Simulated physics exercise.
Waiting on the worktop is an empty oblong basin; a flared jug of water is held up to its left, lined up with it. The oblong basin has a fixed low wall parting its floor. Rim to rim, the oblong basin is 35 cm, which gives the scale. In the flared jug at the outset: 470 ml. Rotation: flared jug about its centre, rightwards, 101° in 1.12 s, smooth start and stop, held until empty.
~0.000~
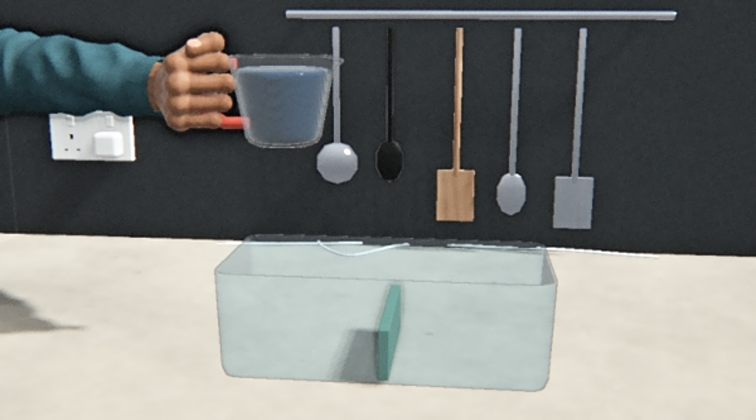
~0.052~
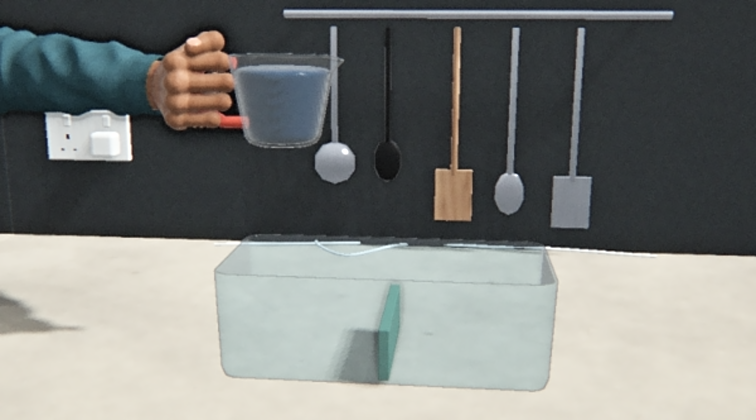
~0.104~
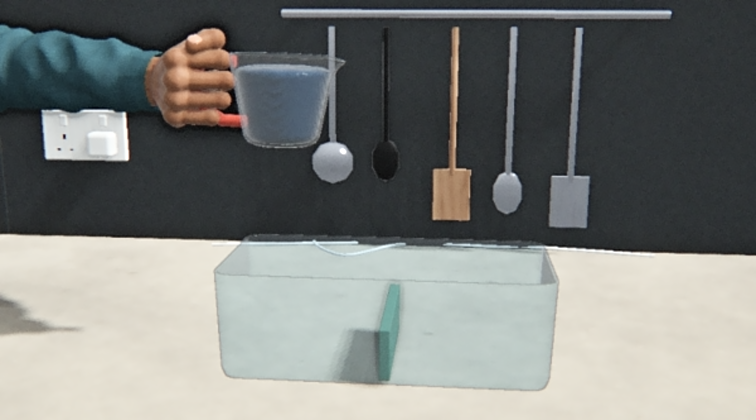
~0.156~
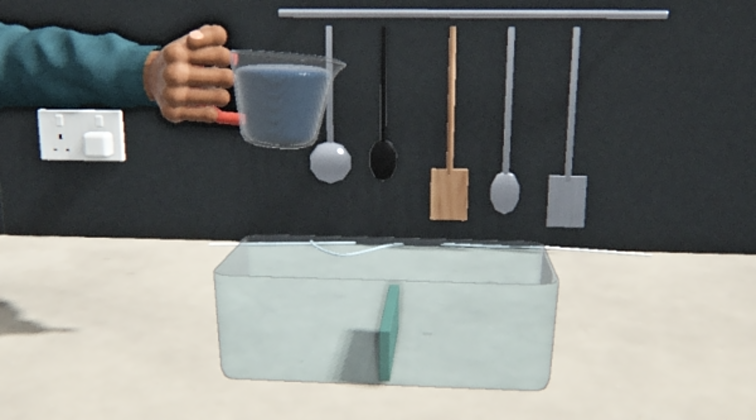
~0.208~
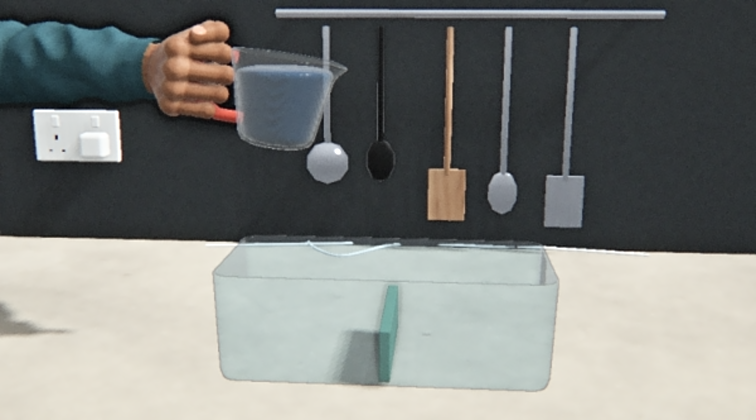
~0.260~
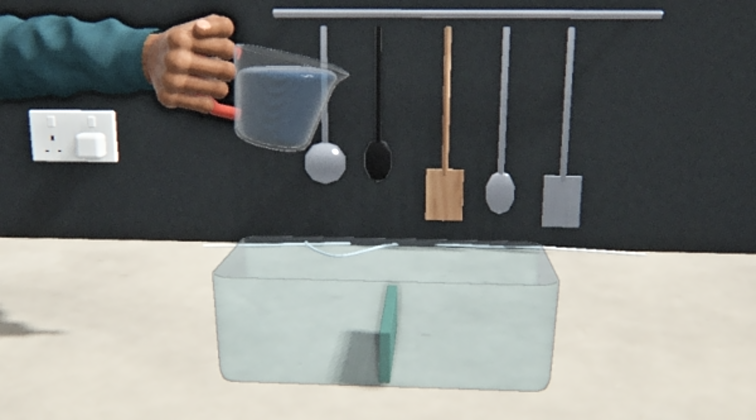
A hand holds a jug of water above an empty clear basin and slowly tilts it rightward.
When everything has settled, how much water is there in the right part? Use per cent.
75 out of 100.
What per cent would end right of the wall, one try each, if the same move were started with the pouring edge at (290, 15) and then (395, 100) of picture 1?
First 5, then 95 per cent.
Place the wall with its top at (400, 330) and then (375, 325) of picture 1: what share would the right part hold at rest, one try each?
One try each: Around 70 percent and then around 90 percent.
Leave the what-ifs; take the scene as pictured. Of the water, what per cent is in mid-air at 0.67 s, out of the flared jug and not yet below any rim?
It comes to about 26 percent.
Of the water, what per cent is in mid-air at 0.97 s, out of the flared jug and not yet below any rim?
I'd say some 20 per cent is in the air.
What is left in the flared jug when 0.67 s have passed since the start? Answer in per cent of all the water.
About 64 per cent.
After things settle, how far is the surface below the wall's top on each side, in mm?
The left side gives some 52 mm, the right side some 44 mm.
After 0.67 s the tilt is 66° and 64 per cent is still to pour, 1 is left of the wall and 8 right of it.
After 0.97 s the tilt is 96° and 12 per cent is still to pour, 4 is left of the wall and 65 right of it.
After 1.28 s the tilt is 101° and 0 per cent is still to pour, 23 is left of the wall and 75 right of it.
After 1.62 s the tilt is 101° and 0 per cent is still to pour, 23 is left of the wall and 75 right of it.
In the end 23 per cent lies left of the wall, 75 right of it and 2 outside.
